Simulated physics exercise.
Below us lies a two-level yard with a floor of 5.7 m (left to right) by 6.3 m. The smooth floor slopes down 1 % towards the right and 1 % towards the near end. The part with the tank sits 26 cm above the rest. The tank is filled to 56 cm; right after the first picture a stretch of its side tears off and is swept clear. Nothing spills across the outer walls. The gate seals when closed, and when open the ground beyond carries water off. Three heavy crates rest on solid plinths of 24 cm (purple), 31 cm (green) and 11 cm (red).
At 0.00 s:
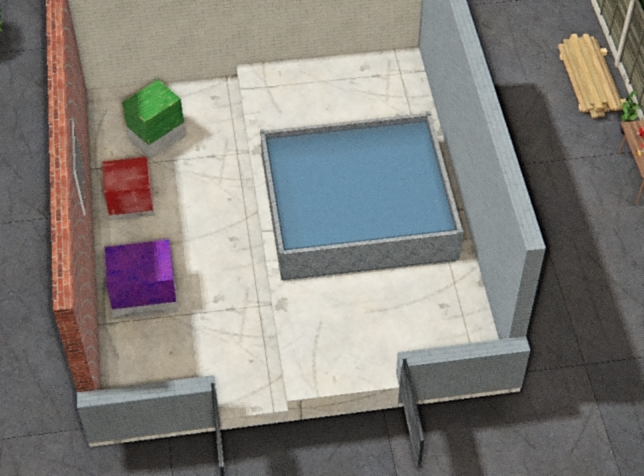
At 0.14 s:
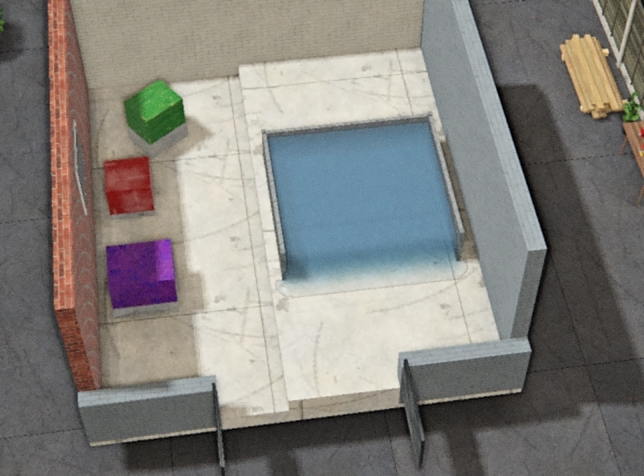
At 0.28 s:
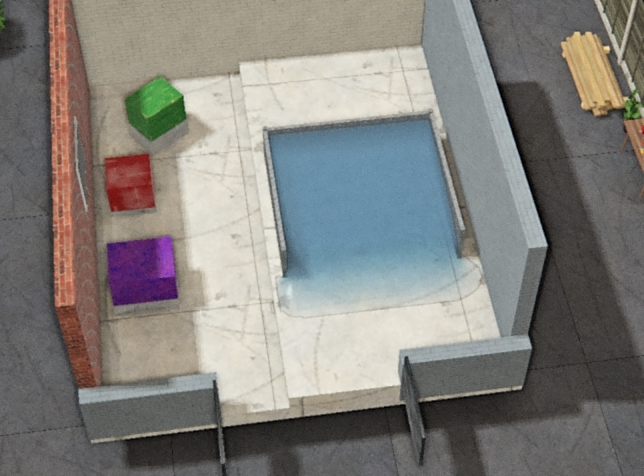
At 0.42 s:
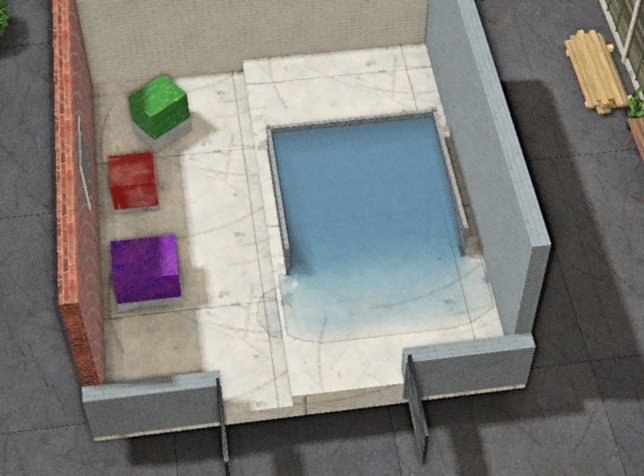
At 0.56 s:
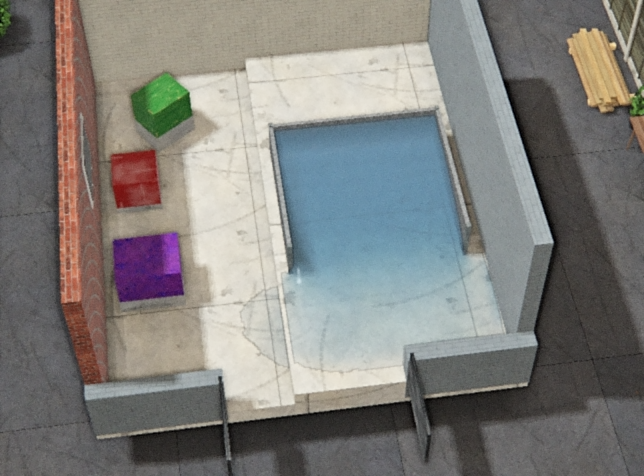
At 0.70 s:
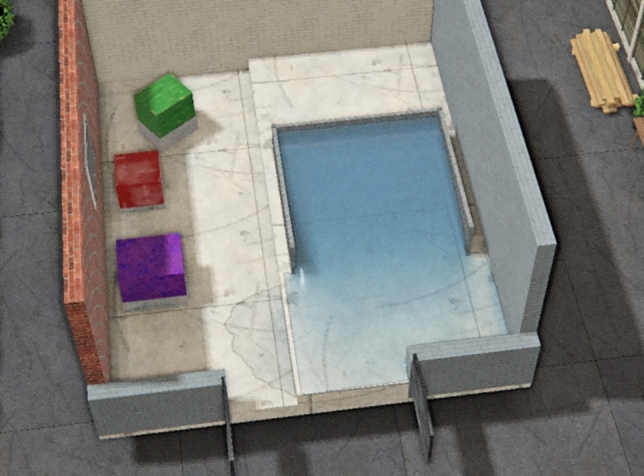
The footage shows a walled yard with green, red and purple blocks on the left and a water-filled tank on the right; the tank's near side disappears, and water pours out, spreading across the pale floor towards the near wall.
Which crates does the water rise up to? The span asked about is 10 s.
The purple crate keeps dry; the green crate escapes dry; the red crate keeps dry.
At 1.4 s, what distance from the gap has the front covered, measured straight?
Some 3.4 m out.
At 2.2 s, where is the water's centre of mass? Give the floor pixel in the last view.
At about (394, 268).
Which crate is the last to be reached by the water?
Last comes the green one.
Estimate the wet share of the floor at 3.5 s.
Some 35 per cent of it.
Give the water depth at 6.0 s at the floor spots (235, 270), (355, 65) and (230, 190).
About 0, 4 and 0 cm.
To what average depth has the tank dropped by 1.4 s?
About 32 cm.
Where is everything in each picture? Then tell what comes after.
The tank at (358, 184) is whole and still, 56 cm deep, in the first picture.
Water pours out at (372, 258) and has run 1.4 m, to (284, 289); deepest outside 24 cm, 56 cm at the tank's back, in the second picture.
The front is at (279, 304), 1.5 m from the gap at (372, 258); 1.9 m2 of floor is under water; 56 cm left at the back of the tank, in the third picture.
The front is at (267, 318), 1.8 m from the gap at (376, 257); 3.4 m2 of floor is under water; 56 cm left at the back of the tank, in the fourth picture.
Water pours out at (378, 255) and has run 2.1 m, to (270, 351); deepest outside 26 cm, 55 cm at the tank's back, in the fifth picture.
Water pours out at (381, 256) and has run 2.4 m, to (314, 392); deepest outside 26 cm, 51 cm at the tank's back, in the sixth picture.
After 1.4 s water covers 25 % of the floor and is deepest (48 cm) near (498, 356); purple plinth not reached, green plinth not reached, red plinth not reached.
After 2.2 s water covers 25 % of the floor and is deepest (43 cm) near (498, 356); purple plinth not reached, green plinth not reached, red plinth not reached.
After 3.5 s water covers 35 % of the floor and is deepest (26 cm) near (498, 356); purple plinth not reached, green plinth not reached, red plinth not reached.
After 6.0 s water covers 55 % of the floor and is deepest (18 cm) near (165, 382); purple plinth reached, green plinth not reached, red plinth reached.
After 10.0 s water covers 75 % of the floor and is deepest (14 cm) near (511, 355); highest at the purple plinth 12 cm, highest at the green plinth 2 cm, highest at the red plinth 7 cm.
